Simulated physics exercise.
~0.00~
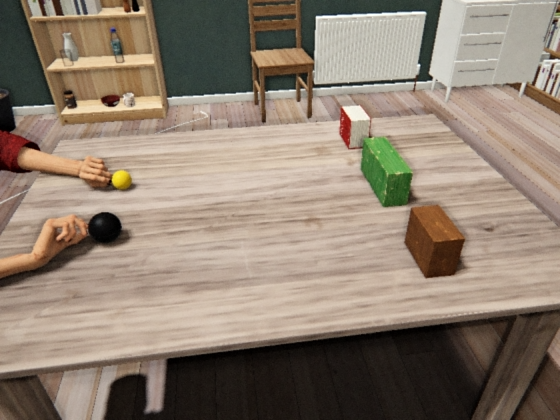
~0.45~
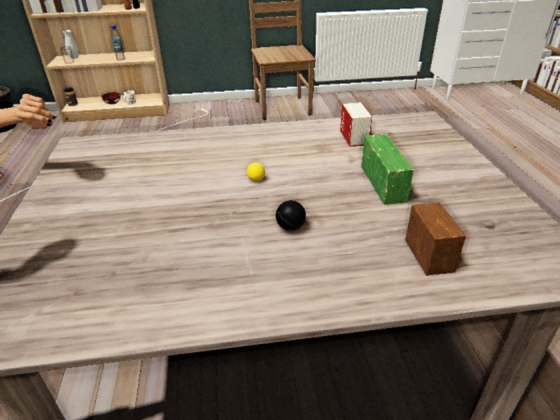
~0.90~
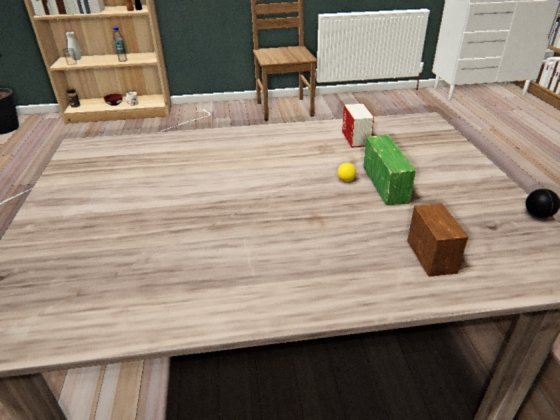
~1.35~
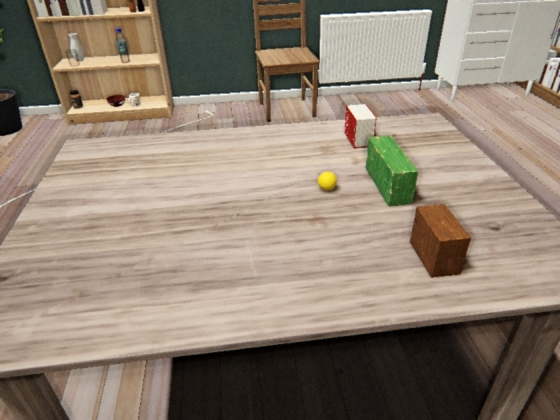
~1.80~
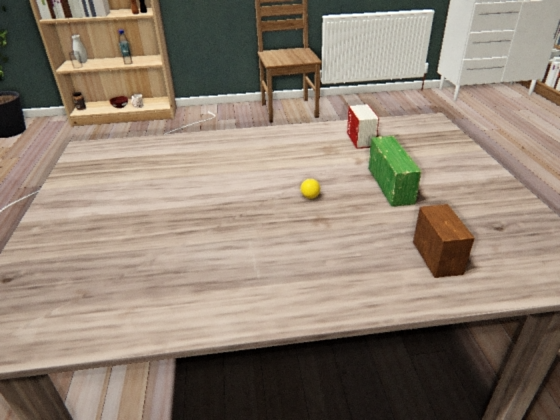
To begin with, two hands at the left of a wooden table set a small yellow ball and a black ball rolling right, towards a brown block, a green block and a red and white one. The hands let go and draw back as both balls cross the tabletop. The black ball rolls through the gap between the green and brown blocks and reaches the right side, then goes out of view. The yellow ball hits the green block and bounces off. It rolls slowly back to the left, while the blocks stay in place.
